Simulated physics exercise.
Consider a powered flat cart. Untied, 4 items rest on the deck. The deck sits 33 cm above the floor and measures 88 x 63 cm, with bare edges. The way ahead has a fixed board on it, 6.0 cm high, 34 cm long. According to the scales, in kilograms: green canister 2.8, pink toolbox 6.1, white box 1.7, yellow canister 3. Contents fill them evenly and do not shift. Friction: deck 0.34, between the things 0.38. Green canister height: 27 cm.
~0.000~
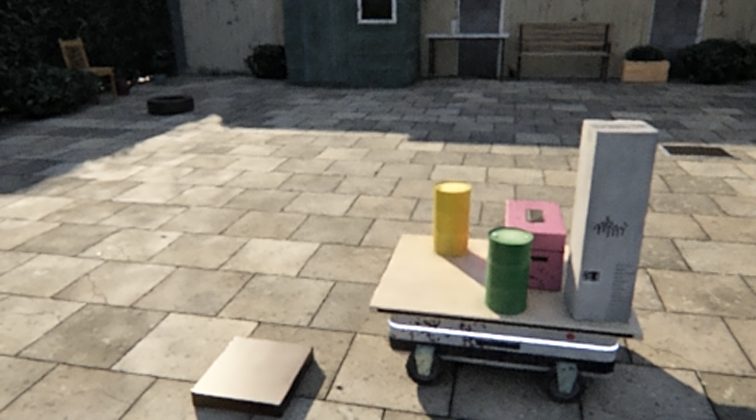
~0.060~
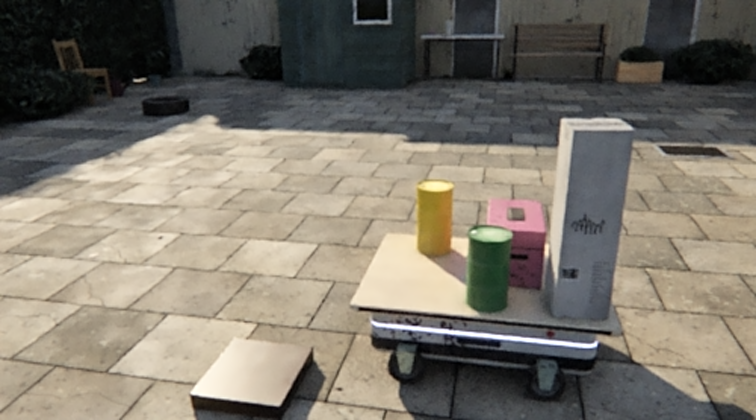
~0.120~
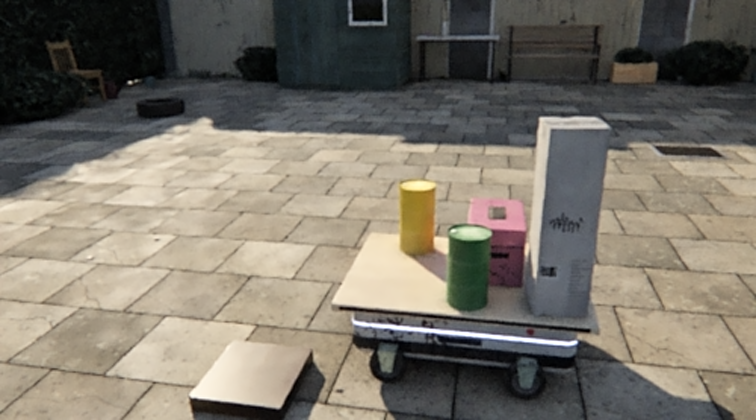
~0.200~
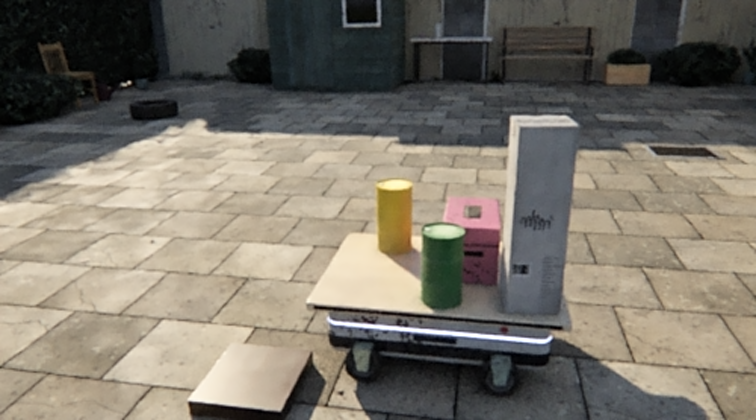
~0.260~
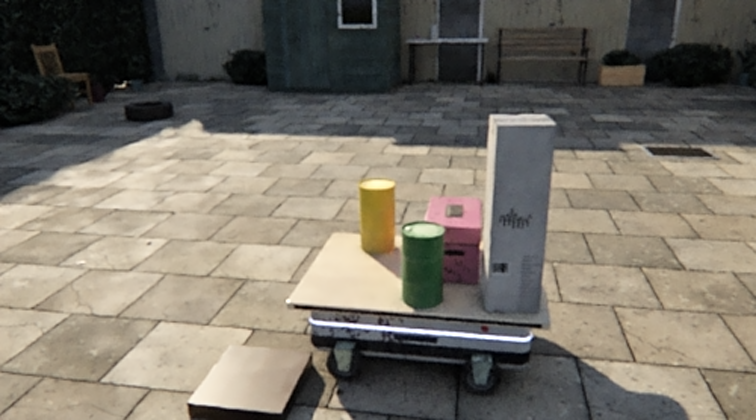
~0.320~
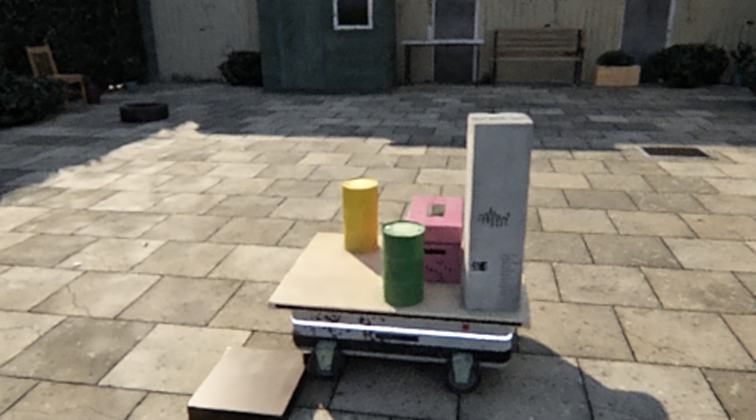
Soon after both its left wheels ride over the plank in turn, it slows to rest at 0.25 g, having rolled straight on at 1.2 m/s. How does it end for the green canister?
It is going to pitch over.
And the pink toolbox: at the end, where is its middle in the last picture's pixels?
It settles somewhere near (109, 218).
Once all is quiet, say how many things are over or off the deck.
The count comes out at 2.
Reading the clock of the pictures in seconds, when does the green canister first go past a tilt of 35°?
Time: Approximately 1.3 s.
After 0.72 s, cart has run 86 cm; green canister leaning 23° near (290, 247); yellow canister leaning 20°; white box leaning 5°.
After 1.12 s, cart has run 134 cm; green canister leaning 14° near (142, 242); white box leaning 26°; yellow canister leaning 8°.
After 1.52 s, cart has run 176 cm; green canister on its side near (15, 252); white box on its side; yellow canister leaning 4°.
After 2.02 s, cart has run 184 cm, stopped; green canister on its side; white box on its side; yellow canister slid 8 cm.
By the end (2.9 s), off the deck and tipped over, green canister; tipped over on the deck, white box; the other 2 in place, give or take 10 cm.
